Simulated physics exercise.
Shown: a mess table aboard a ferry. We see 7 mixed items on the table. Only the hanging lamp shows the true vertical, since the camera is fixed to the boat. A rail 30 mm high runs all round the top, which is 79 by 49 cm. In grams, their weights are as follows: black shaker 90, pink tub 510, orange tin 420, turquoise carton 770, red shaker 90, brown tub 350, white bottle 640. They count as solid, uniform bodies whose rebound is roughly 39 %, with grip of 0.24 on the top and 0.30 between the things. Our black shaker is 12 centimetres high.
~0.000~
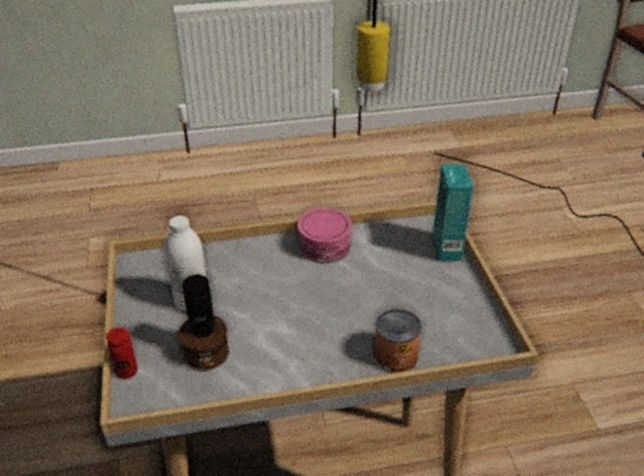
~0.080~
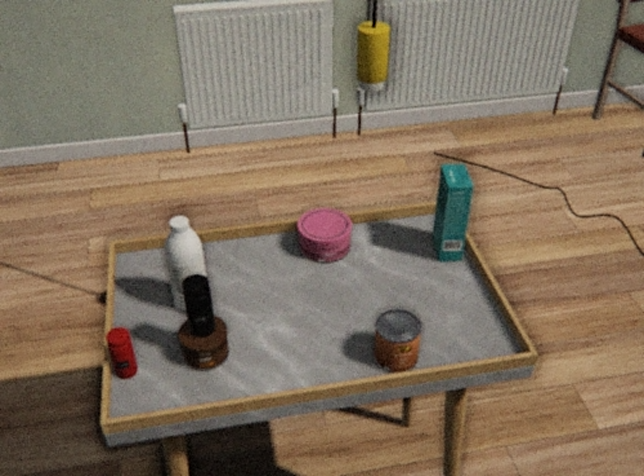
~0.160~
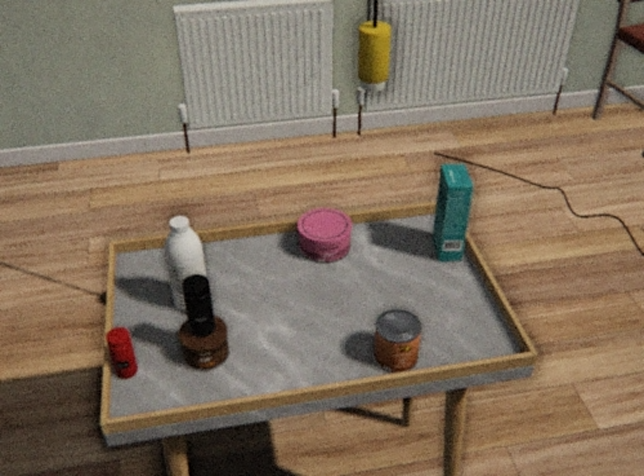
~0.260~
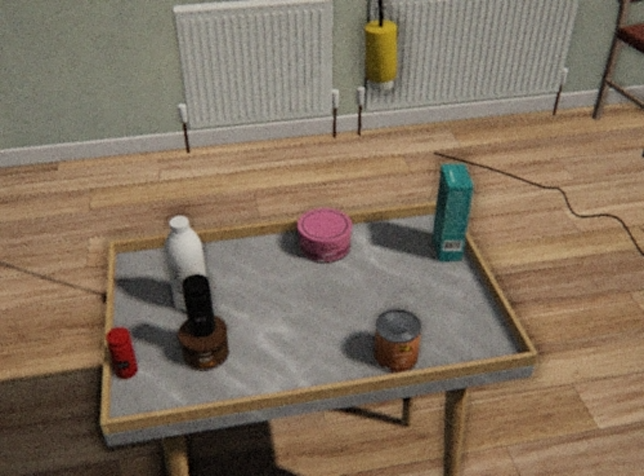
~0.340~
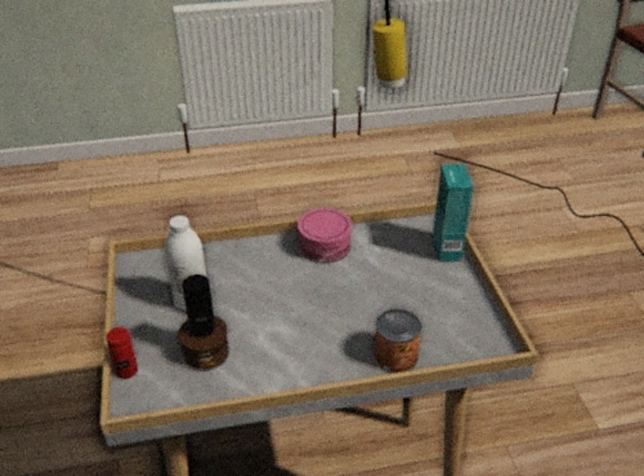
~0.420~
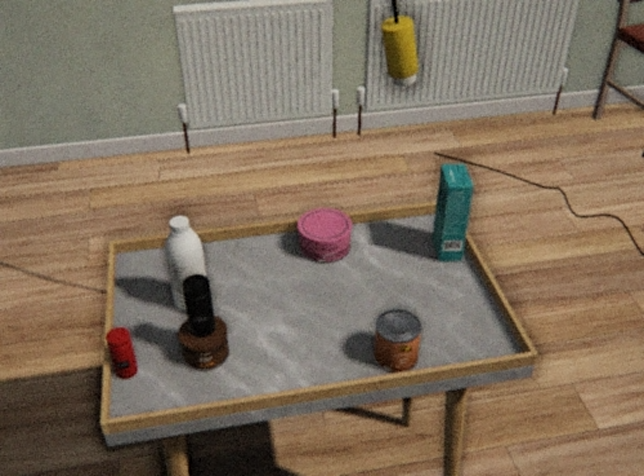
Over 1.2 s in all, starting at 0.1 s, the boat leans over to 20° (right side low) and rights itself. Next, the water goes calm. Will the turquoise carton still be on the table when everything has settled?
No.
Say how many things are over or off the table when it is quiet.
The tally is 1.
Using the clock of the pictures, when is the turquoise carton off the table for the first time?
Somewhere about 1.0 s.
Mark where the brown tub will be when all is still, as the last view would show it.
Rest position, about (279, 332) px.
After 0.92 s, heel 14°, right side down; turquoise carton 19° off its base near (470, 212); black shaker moved 8 cm; red shaker moved 8 cm.
After 1.12 s, heel 4°, right side down; turquoise carton now off the table; black shaker moved 14 cm; red shaker moved 14 cm.
After 1.72 s, boat level; black shaker moved 15 cm; red shaker moved 15 cm; white bottle moved 15 cm.
In the end (2.2 s), off the table, turquoise carton; not toppled but over 5 cm from the start, black shaker, pink tub, orange tin, red shaker, brown tub and white bottle.
